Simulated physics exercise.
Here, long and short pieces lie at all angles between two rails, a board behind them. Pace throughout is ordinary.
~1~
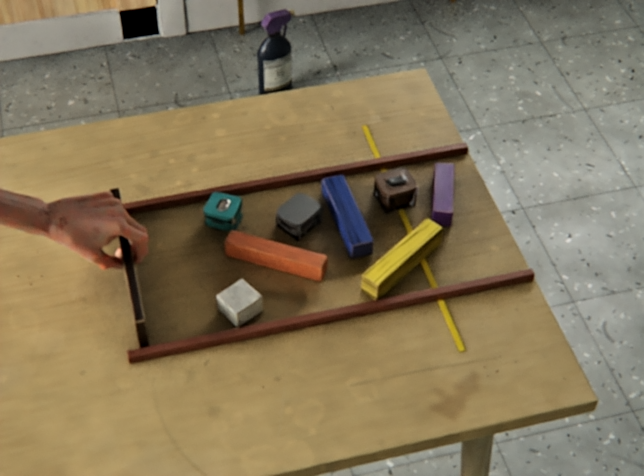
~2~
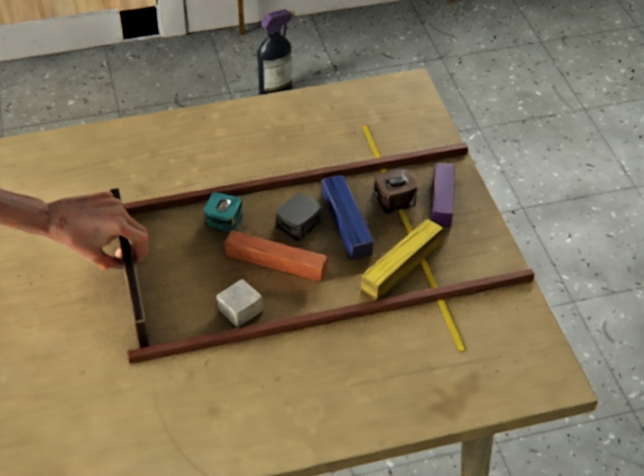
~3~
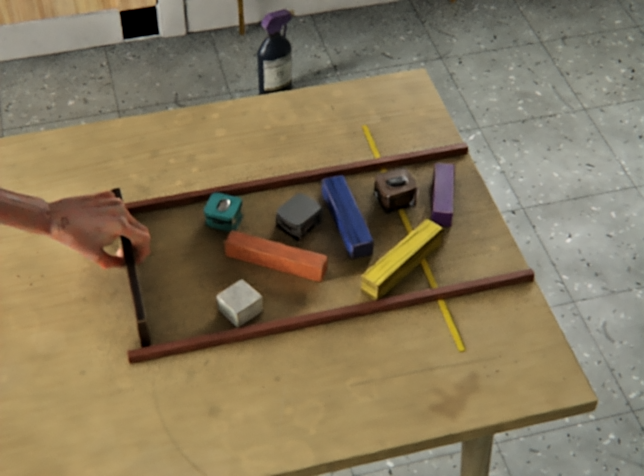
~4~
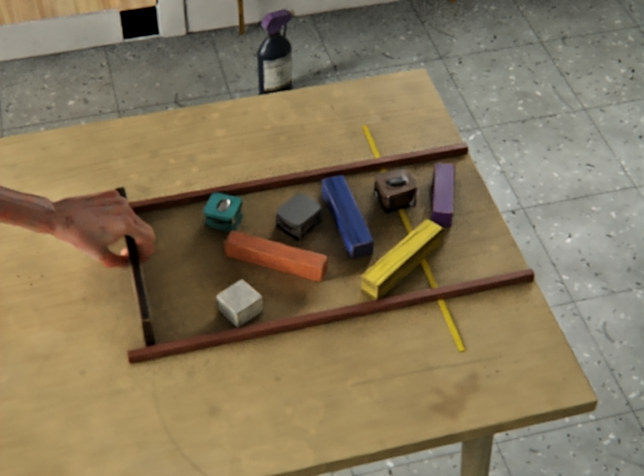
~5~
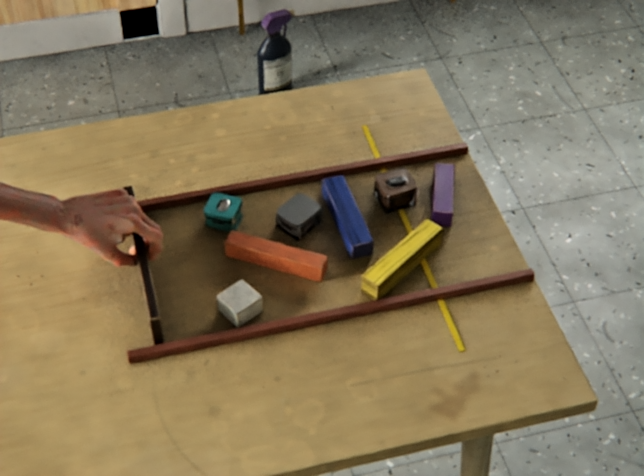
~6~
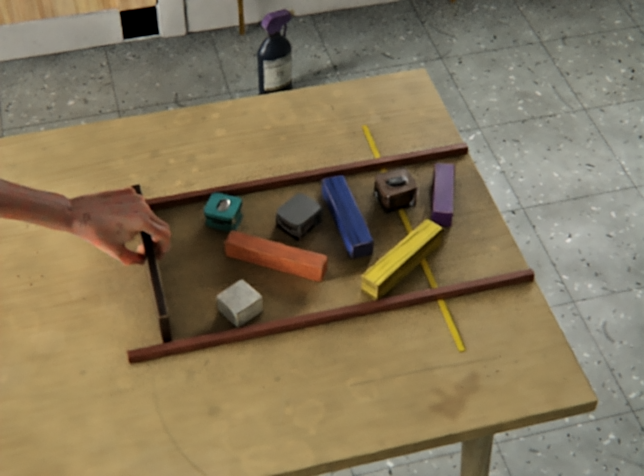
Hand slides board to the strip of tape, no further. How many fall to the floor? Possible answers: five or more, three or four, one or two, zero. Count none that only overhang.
Odds are the fallen group will hold just one or two.
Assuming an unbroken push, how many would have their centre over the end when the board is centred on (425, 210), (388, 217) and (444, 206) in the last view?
Per position: 3 / 1 / 4.
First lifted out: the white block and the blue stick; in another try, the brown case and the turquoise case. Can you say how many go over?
The number fallen is 0, and in the other try 0.
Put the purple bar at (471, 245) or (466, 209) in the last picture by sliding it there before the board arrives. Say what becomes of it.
It never comes off from the first place and ends up down from the second.
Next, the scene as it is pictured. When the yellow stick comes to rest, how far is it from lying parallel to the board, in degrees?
The angle comes out near 50 degrees.
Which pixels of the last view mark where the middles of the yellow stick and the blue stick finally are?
Near (504, 240) and (460, 192).
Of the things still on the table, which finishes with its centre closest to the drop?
The brown case is the one you want.
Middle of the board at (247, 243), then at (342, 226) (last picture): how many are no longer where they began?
Tally: 3; 8.
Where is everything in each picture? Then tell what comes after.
The first frame shows purple bar (443, 194); brown case (395, 190); yellow stick (403, 259); board (129, 266); tape (409, 228).
The second frame shows brown case (395, 190); grey case (299, 217).
The third frame shows yellow stick (403, 259); turquoise case (223, 214).
The fourth frame shows purple bar (443, 194); orange bar (276, 256).
The fifth frame shows brown case (395, 190); white block (240, 303).
The sixth frame shows purple bar (443, 194); brown case (395, 190); yellow stick (403, 259); board (151, 262); tape (409, 228).
Early on, none off yet; purple bar at rest near (443, 194); brown case at rest near (395, 190); yellow stick at rest near (403, 259).
Finally, the number that fall off is one or two; lost, purple bar.
